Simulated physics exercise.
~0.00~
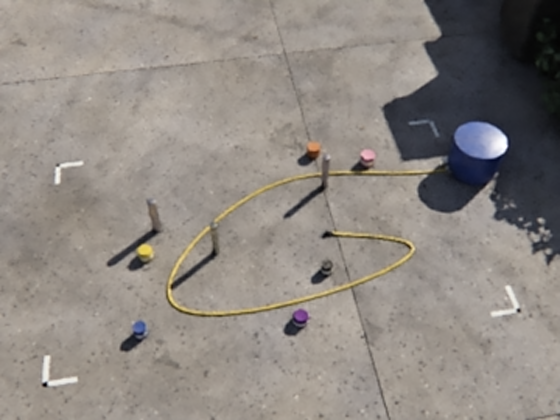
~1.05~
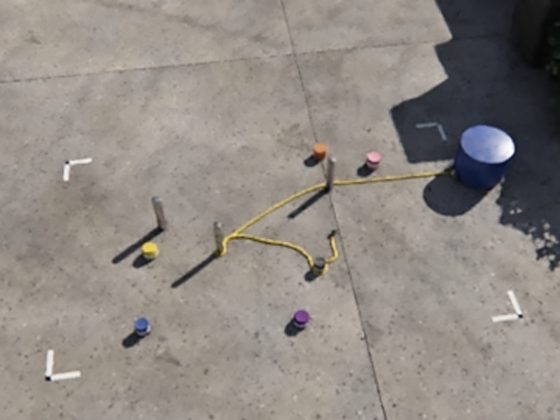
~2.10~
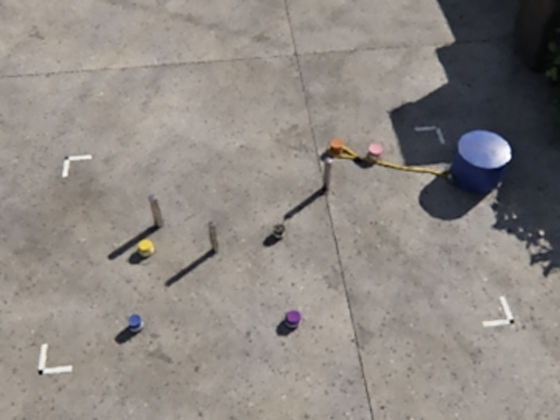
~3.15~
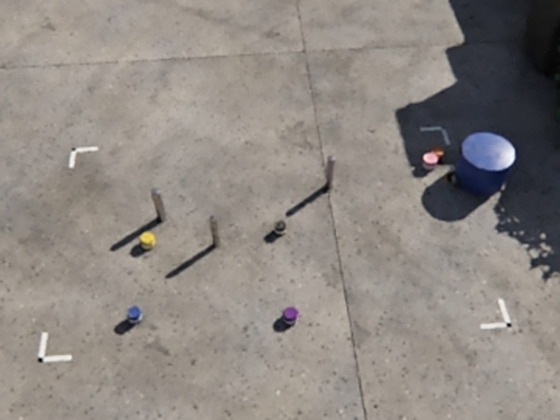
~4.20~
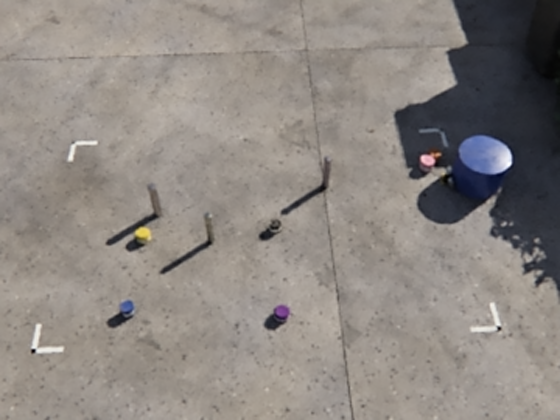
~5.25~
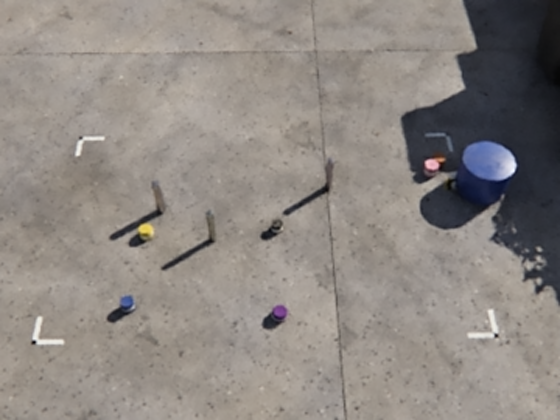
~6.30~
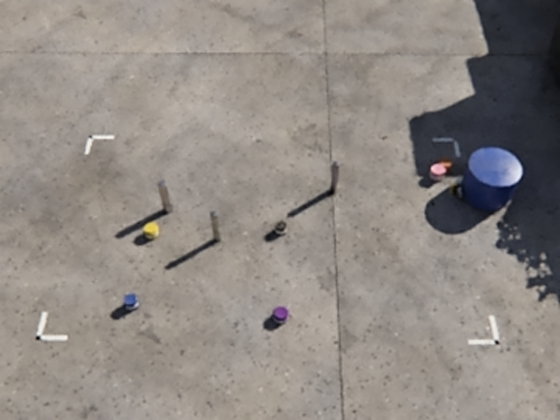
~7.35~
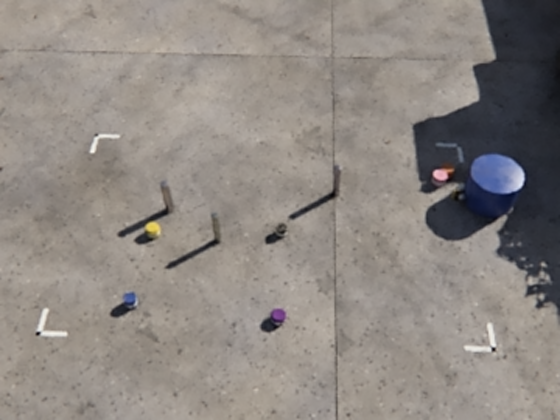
Blue drum reeling in a yellow cord across concrete, shifting a black canister, then dragging orange and pink tubs close beside it.
